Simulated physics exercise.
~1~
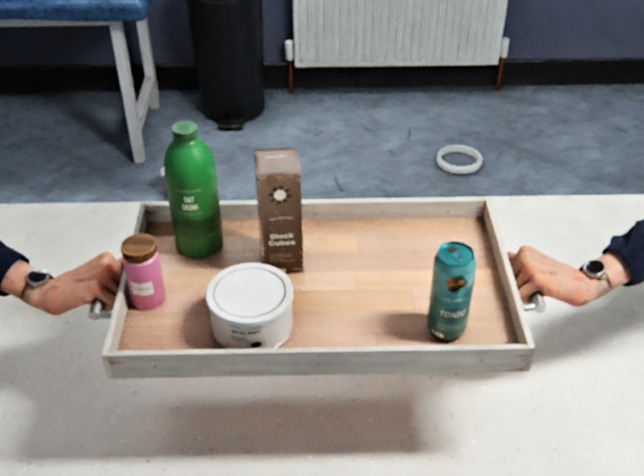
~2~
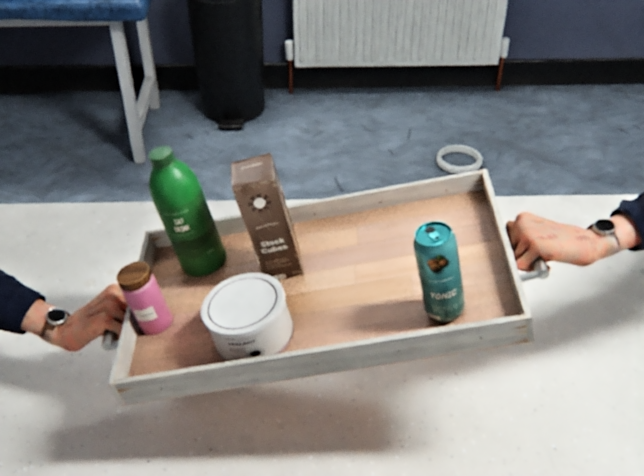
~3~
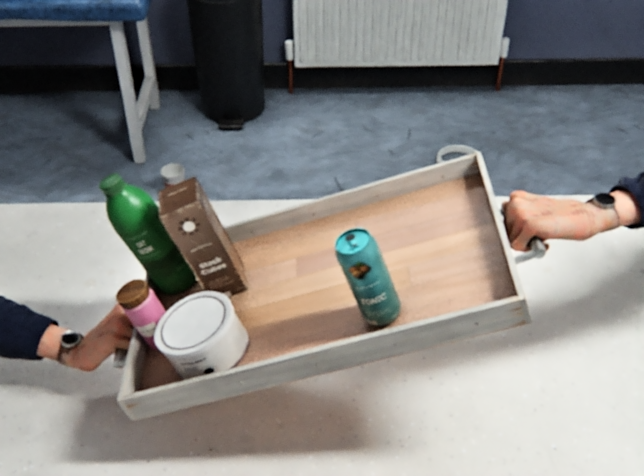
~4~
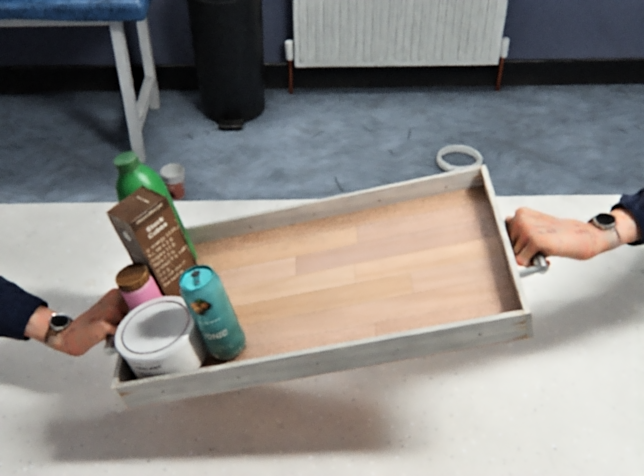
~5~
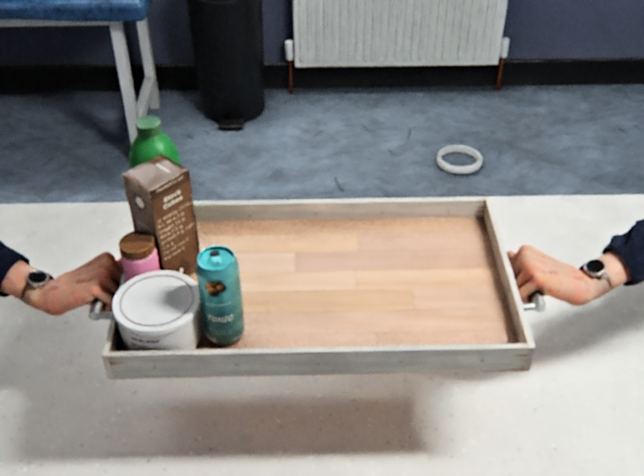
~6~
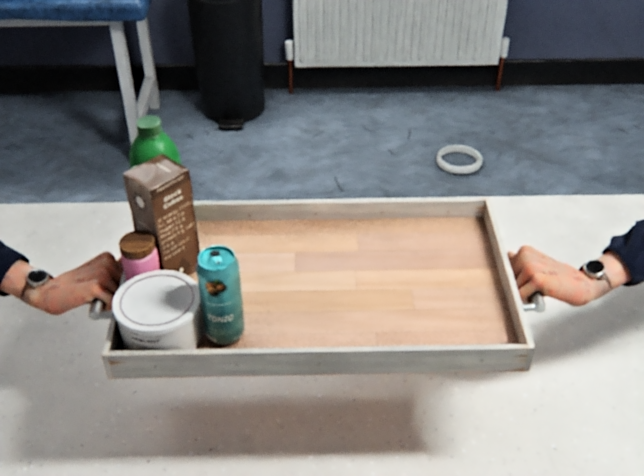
Two hands with wristwatches, one at each end, hold a shallow rimmed wooden tray above a pale surface, seen from the front and slightly above, with a radiator, dark bin and blue-topped bench behind. On it stand a green bottle and brown carton at the back, a pink shaker and white tub at left, and a turquoise can at right. The hands tip the left edge down, and the items lean as the bottle, carton and tub slide left. The can follows, sliding across to the tub. The hands level the tray, leaving everything upright, crowded at the left end.
